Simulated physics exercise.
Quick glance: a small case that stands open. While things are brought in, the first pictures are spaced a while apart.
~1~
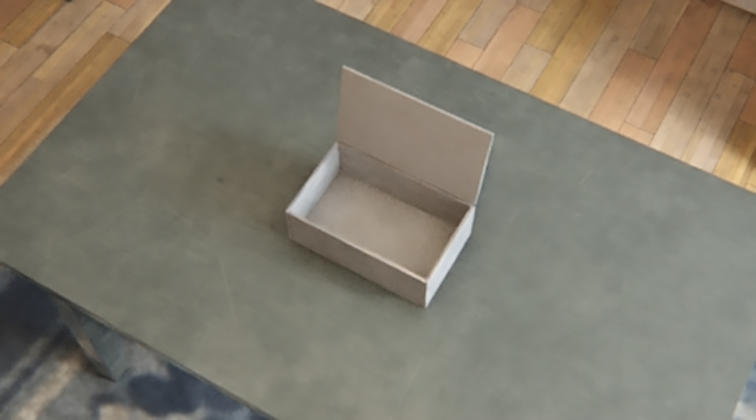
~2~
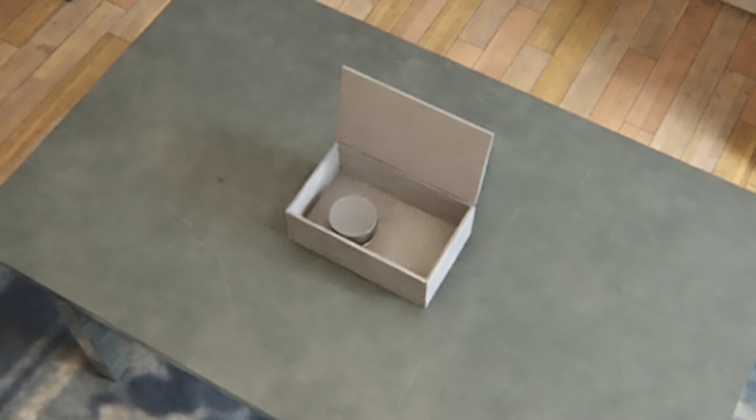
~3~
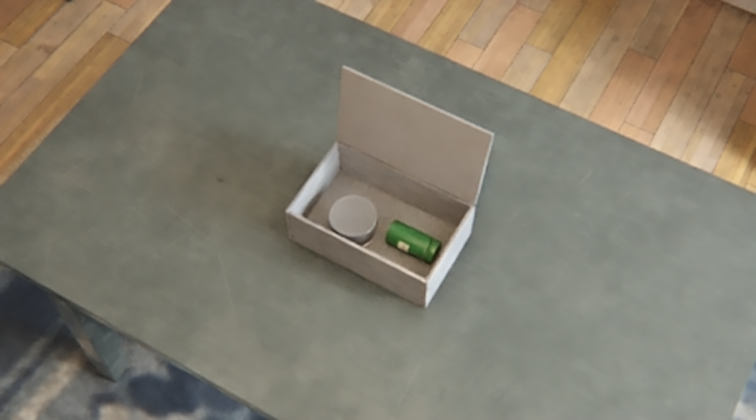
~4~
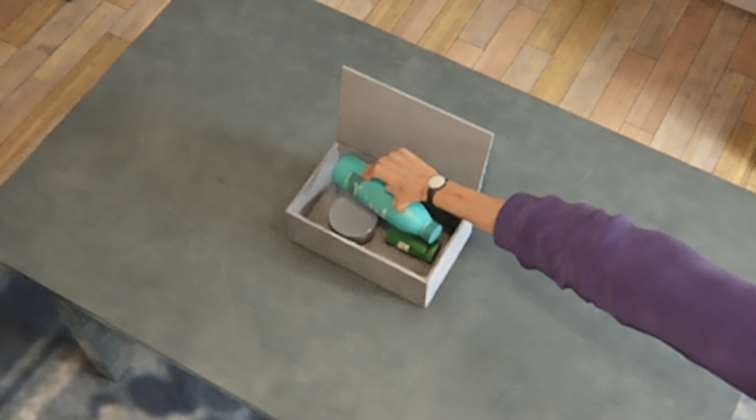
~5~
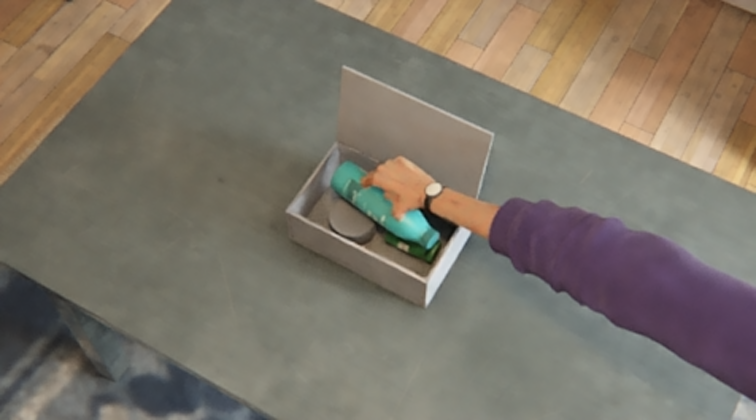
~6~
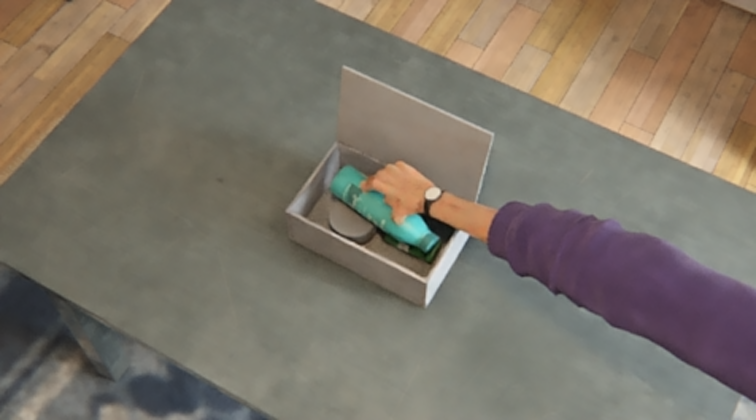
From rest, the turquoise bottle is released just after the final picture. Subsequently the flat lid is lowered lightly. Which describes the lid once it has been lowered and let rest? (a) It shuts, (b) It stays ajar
a, it shuts.
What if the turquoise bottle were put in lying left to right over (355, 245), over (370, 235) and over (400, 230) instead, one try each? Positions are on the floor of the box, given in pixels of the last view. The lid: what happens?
With the first placement the lid remains open; with the second, it remains open; with the third, it ends up closed.
Then, 0.90 s on from there, lid starting down; turquoise bottle shifted about its own width near (402, 209).
Then, 1.40 s on from there, lid 73° above the rim; turquoise bottle shifted about its own width near (402, 209); green shaker shifted about its own width.
Then, 1.70 s on from there, lid 47° above the rim; turquoise bottle shifted about its own width near (402, 208); green shaker shifted about its own width.
Then, 2.00 s on from there, lid 10° above the rim; turquoise bottle shifted about its own width near (402, 208); green shaker shifted about its own width.
In the end, lid shut; moved from the start, green shaker and turquoise bottle; grey tub unmoved. At the end, from the last picture's camera, turquoise bottle near (402, 208).
